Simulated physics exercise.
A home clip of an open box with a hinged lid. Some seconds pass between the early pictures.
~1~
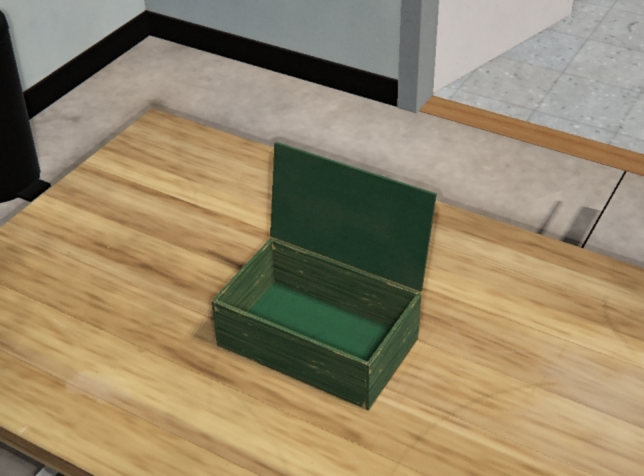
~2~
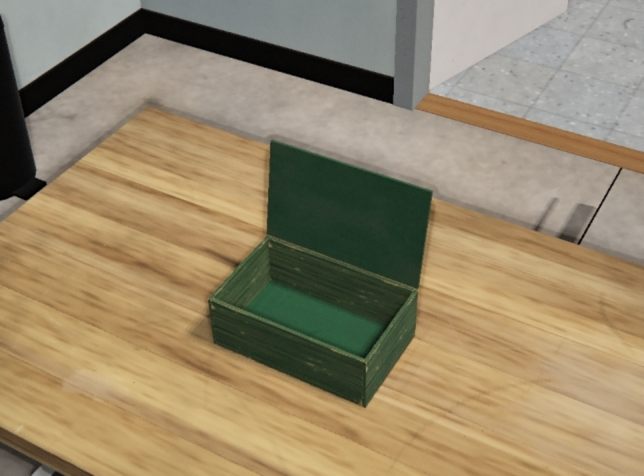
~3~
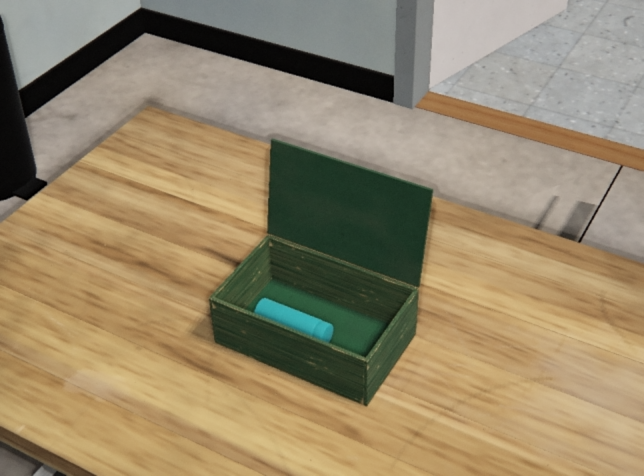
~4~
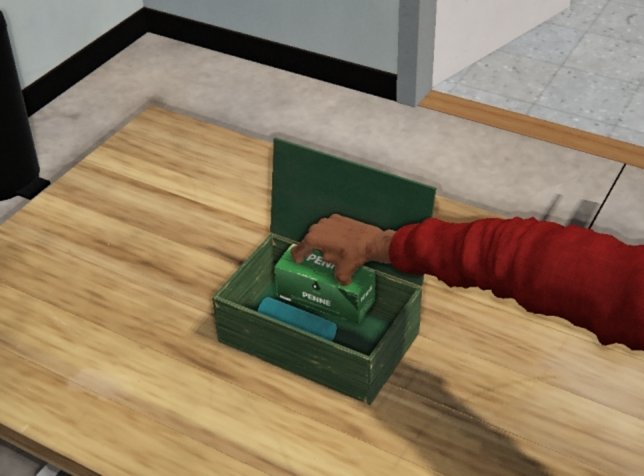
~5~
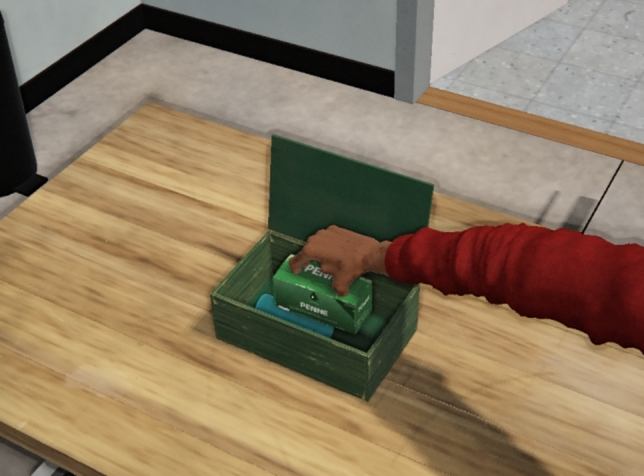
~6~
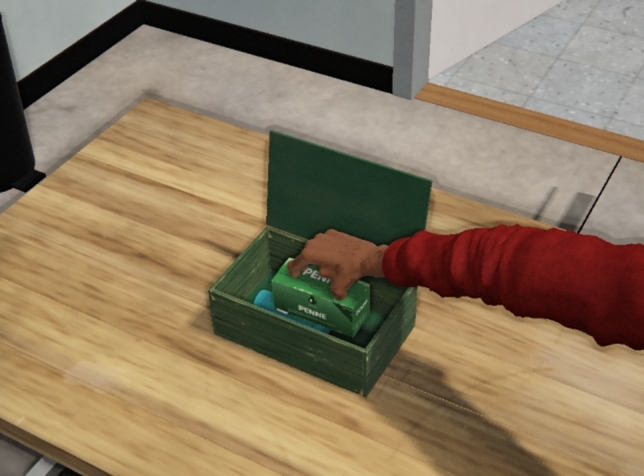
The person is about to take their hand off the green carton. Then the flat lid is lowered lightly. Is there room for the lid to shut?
It sits on the rim.
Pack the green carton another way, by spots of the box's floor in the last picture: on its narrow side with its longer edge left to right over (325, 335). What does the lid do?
Then it sits on the rim.
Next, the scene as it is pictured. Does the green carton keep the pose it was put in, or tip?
The green carton ends up tilted.
Then, 0.60 s past the last view, green carton on its side near (335, 298); turquoise shaker displaced about its own width.
Then, 1.60 s past the last view, lid 57° above the rim; green carton on its side near (335, 298); turquoise shaker displaced about its own width.
Then, 1.90 s past the last view, lid 14° above the rim; green carton on its side near (335, 298); turquoise shaker displaced about its own width.
Finally, lid shut; down or leaning hard in the box, green carton; moved from the start, turquoise shaker. Final places as the last picture's camera would see them, green carton near (335, 298).
